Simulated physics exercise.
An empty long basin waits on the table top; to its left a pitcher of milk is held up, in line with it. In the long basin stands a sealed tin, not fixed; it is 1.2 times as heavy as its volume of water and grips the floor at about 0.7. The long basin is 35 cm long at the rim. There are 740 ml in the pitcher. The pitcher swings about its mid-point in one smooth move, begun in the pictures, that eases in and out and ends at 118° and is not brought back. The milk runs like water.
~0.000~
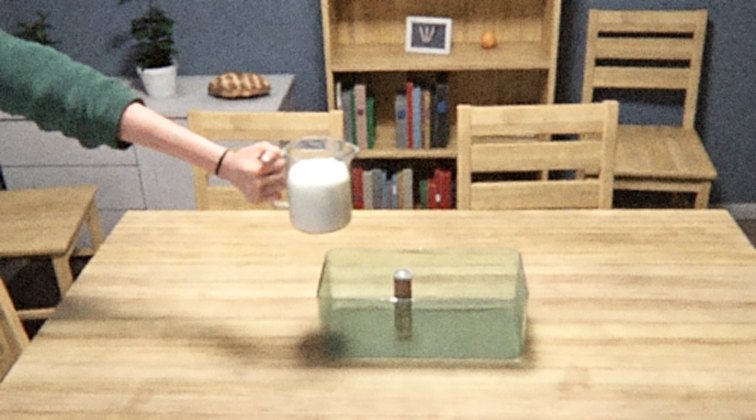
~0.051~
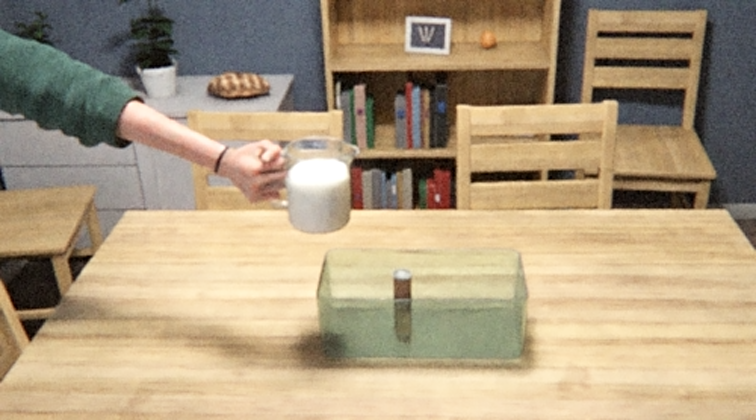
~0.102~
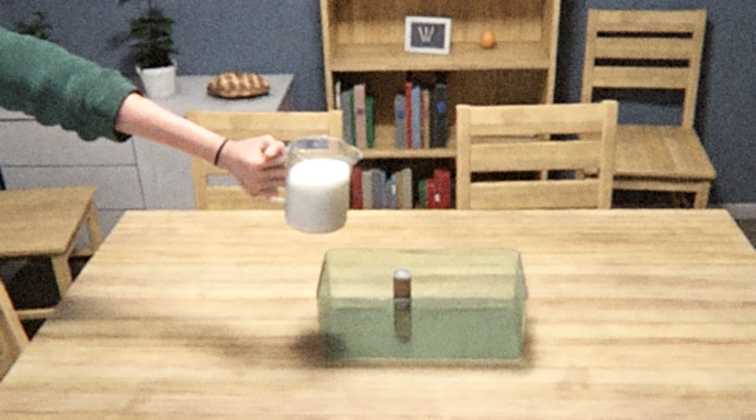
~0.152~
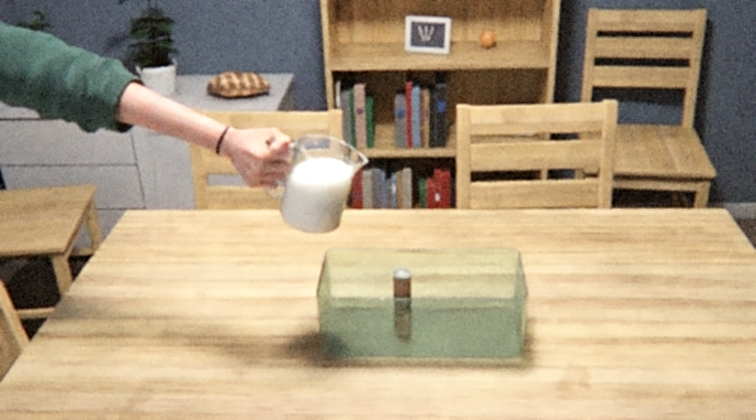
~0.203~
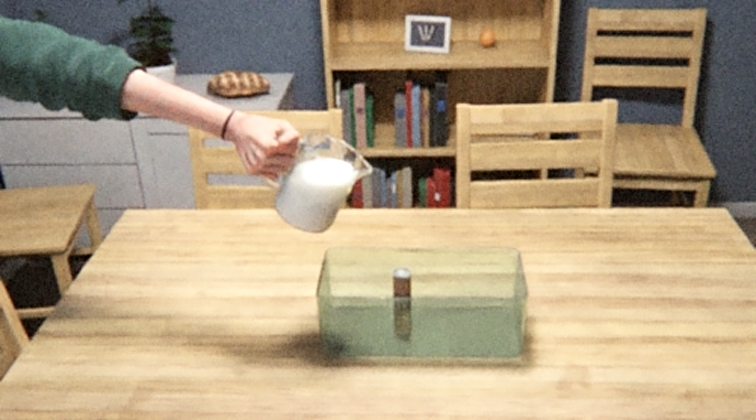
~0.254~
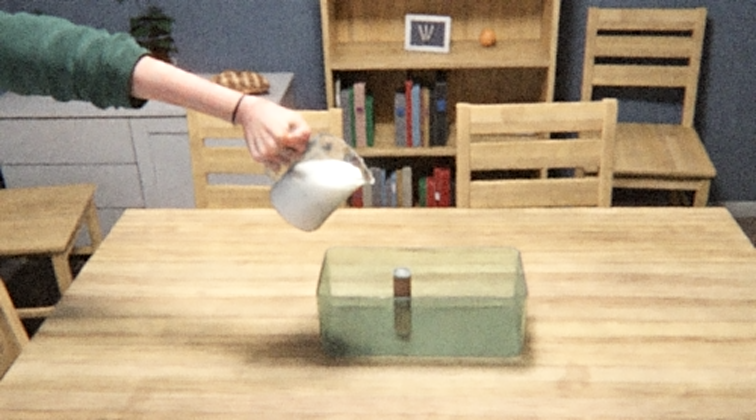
A glass pitcher of milk, held by a hand in a green sleeve, hangs nearly upright above a wooden table, left of a clear greenish basin. The hand then rises slightly and tilts the pitcher steadily rightward, the milk sliding up toward its spout while the basin stays still.
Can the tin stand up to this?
It goes over.
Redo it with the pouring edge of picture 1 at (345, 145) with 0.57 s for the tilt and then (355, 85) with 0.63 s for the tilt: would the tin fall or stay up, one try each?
First it falls; then it remains upright.
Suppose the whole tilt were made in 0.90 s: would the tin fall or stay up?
Then it falls.
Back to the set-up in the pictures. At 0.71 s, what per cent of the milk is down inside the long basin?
About 74 per cent.
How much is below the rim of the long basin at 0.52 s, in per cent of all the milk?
About 10 per cent.
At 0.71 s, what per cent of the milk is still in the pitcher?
Some 10 per cent.
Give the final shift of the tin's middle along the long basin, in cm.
About 12.5 cm.
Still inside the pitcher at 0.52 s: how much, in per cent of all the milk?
About 58 per cent.
After 0.52 s the tilt is 109° and 58 per cent is still to pour; the tin stands where it began.
After 0.71 s the tilt is 118° and 10 per cent is still to pour; the tin stands 1 cm from where it began.
After 0.91 s the tilt is 118° and 0 per cent is still to pour; the tin leans 50°.
After 1.13 s the tilt is 118° and 0 per cent is still to pour; the tin lies on its side.
In the end the tin lies on its side.
